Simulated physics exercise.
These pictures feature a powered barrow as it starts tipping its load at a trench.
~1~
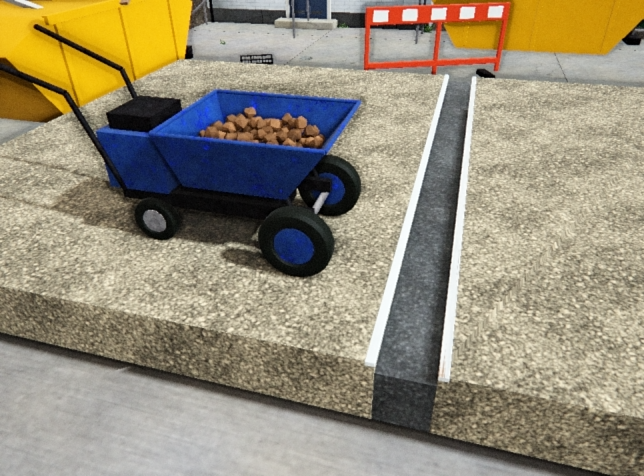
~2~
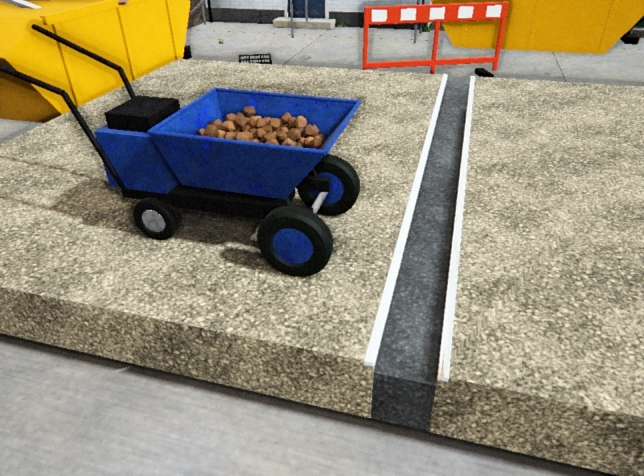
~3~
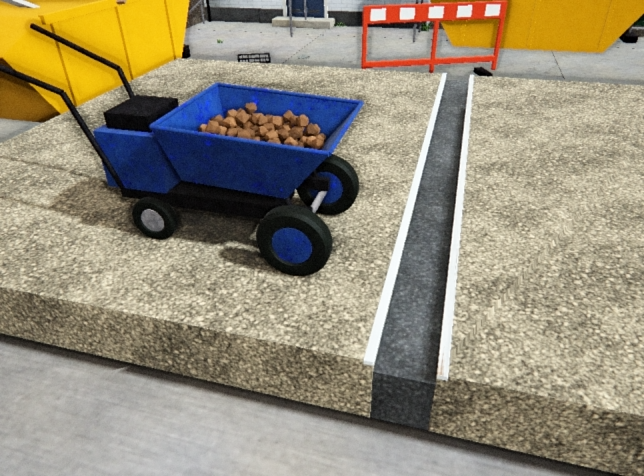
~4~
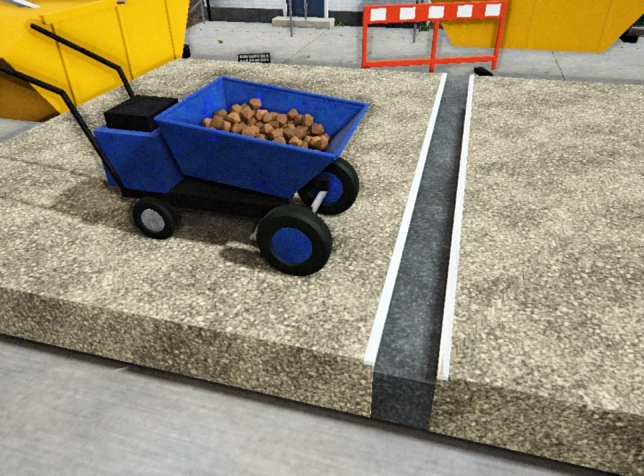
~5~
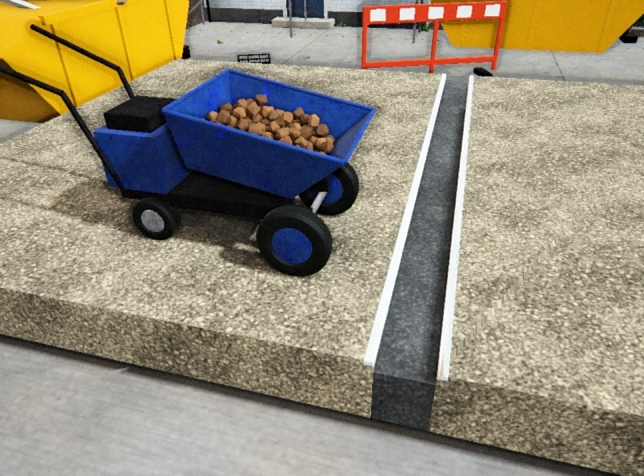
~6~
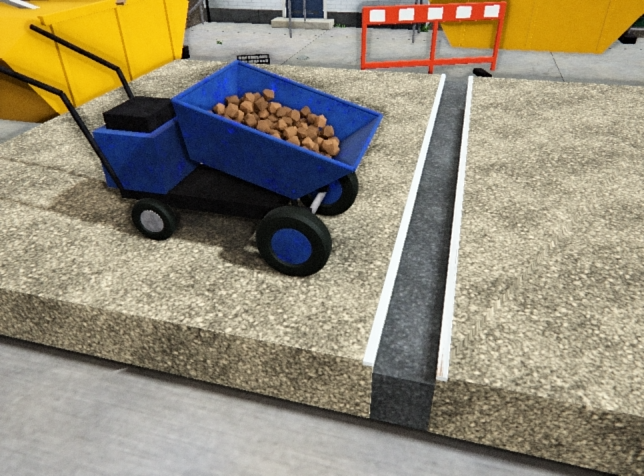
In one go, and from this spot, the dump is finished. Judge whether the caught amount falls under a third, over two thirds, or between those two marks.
Looks to me like the trench gets one-third to two-thirds of the load.
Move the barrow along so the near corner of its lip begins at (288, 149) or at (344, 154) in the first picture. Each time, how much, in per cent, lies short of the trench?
First spot: 20 %, second spot: 0 %.
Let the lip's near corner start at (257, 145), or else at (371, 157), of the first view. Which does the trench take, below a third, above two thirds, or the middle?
Between a third and two thirds; then below one third.
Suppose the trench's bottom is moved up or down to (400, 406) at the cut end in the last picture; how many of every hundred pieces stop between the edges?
Around 80 per cent.
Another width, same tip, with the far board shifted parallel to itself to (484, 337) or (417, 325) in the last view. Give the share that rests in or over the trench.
Lab note: Try one about 80 %, try two about 20 %.
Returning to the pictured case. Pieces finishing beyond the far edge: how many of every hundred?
Share of load: Near 40 %.
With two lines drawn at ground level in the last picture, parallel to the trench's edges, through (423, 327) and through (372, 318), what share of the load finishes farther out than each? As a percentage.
Respectively 60 and 90 percent.
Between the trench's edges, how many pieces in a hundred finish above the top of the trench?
Estimate: Around 50 %.
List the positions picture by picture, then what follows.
In the first frame, lip of the skip at (325, 153), level; top of the load at (247, 138), clay clods; first edge of the trench at (381, 319); far edge at (449, 332), the trench under half as wide as the skip, and shallow for its width.
In the second frame, lip of the skip at (325, 153), level; top of the load at (247, 137).
In the third frame, lip of the skip at (329, 154), tipped barely; top of the load at (248, 134).
In the fourth frame, lip of the skip at (336, 157), tipped a little; top of the load at (237, 133).
In the fifth frame, lip of the skip at (344, 163), tipped a little; top of the load at (242, 129).
In the sixth frame, lip of the skip at (353, 170), tipped clearly; top of the load at (237, 118); first edge of the trench at (379, 319); far edge at (447, 331).
Soon after the last picture, skip tipped steeply; all in the skip.
A little later, skip tipped right over; most in the skip; about a quarter in or heaped over the trench; a stray few beyond it; a stray few falling.
Later still, skip tipped right over; a small part in the skip; about half in or heaped over the trench; about a third beyond it.
At rest, skip tipped right over; a small part in the skip; about half in or heaped over the trench; about a third beyond it.
